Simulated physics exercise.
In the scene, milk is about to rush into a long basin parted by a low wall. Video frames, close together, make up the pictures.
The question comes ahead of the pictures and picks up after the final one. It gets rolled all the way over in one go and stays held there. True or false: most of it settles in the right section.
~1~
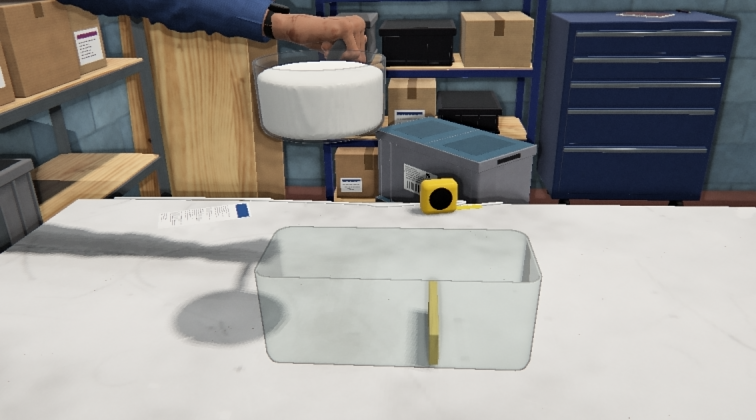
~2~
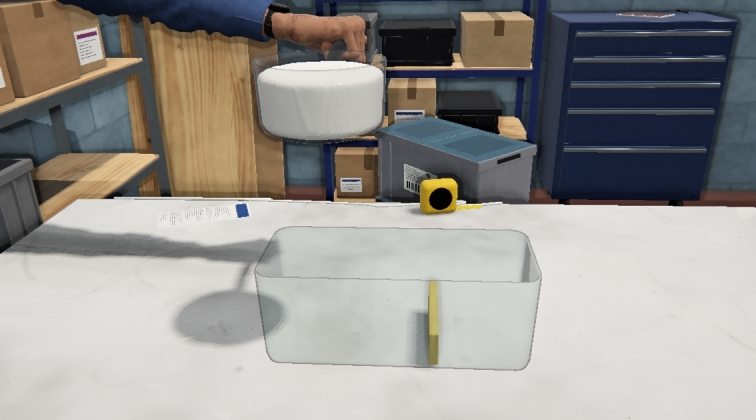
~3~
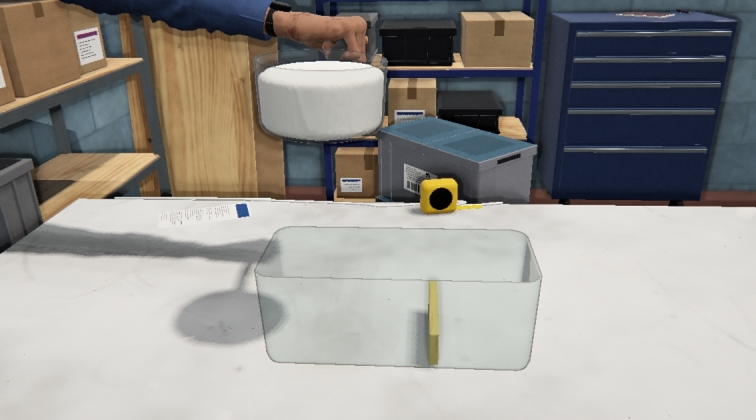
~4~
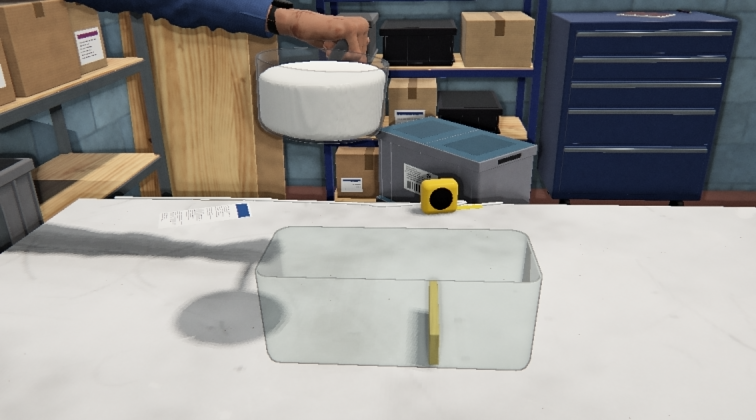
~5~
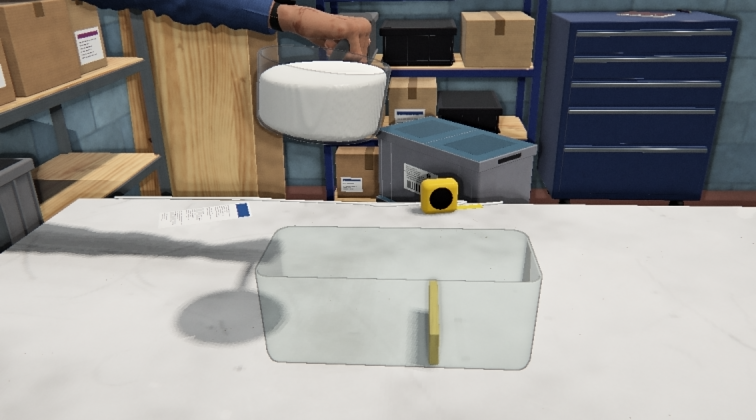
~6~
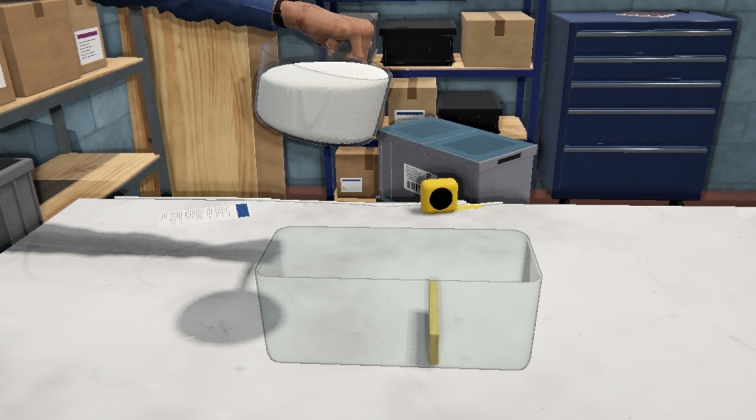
True.
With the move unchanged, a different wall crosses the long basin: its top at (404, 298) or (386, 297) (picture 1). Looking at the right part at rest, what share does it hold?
90 % and 95 %, roughly.
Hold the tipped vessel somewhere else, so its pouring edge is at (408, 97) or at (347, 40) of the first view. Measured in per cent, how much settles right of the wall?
Roughly 70 in a hundred the first time and 45 in a hundred the second.
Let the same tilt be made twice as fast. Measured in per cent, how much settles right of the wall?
It comes to some 45 in a hundred.
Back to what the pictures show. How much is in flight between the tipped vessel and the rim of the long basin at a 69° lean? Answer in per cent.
It comes to around 35 per cent.
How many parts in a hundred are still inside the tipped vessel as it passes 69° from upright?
Around 50 percent remains.
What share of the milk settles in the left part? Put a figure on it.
It comes to about 35 per cent.
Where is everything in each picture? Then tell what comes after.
In the first frame, it leans 0°; its right rim is at (385, 61); the milk meets the walls at (260, 72) and (383, 72); the long basin's rim runs from (266, 251) to (533, 256); the wall's top is at (433, 307).
In the second frame, it leans 1°; its right rim is at (385, 62); the milk meets the walls at (261, 72) and (383, 72).
In the third frame, it leans 2°; its right rim is at (386, 63); the milk meets the walls at (261, 71) and (384, 72).
In the fourth frame, it leans 5°; its right rim is at (388, 67); the milk meets the walls at (263, 71) and (386, 73).
In the fifth frame, it leans 9°; its right rim is at (389, 71); the milk meets the walls at (264, 72) and (387, 73).
In the sixth frame, it leans 14°; its right rim is at (391, 77); the milk meets the walls at (264, 73) and (389, 74).
A moment on, the tilt is 69° and 51 per cent is still to pour, 2 is left of the wall and 11 right of it.
Next, the tilt is 104° and 8 per cent is still to pour, 12 is left of the wall and 69 right of it.
Then the tilt is 111° and 0 per cent is still to pour, 31 is left of the wall and 68 right of it.
Later the tilt is 111° and 0 per cent is still to pour, 32 is left of the wall and 67 right of it.
Finally, 33 per cent lies left of the wall, 66 right of it and 1 outside.
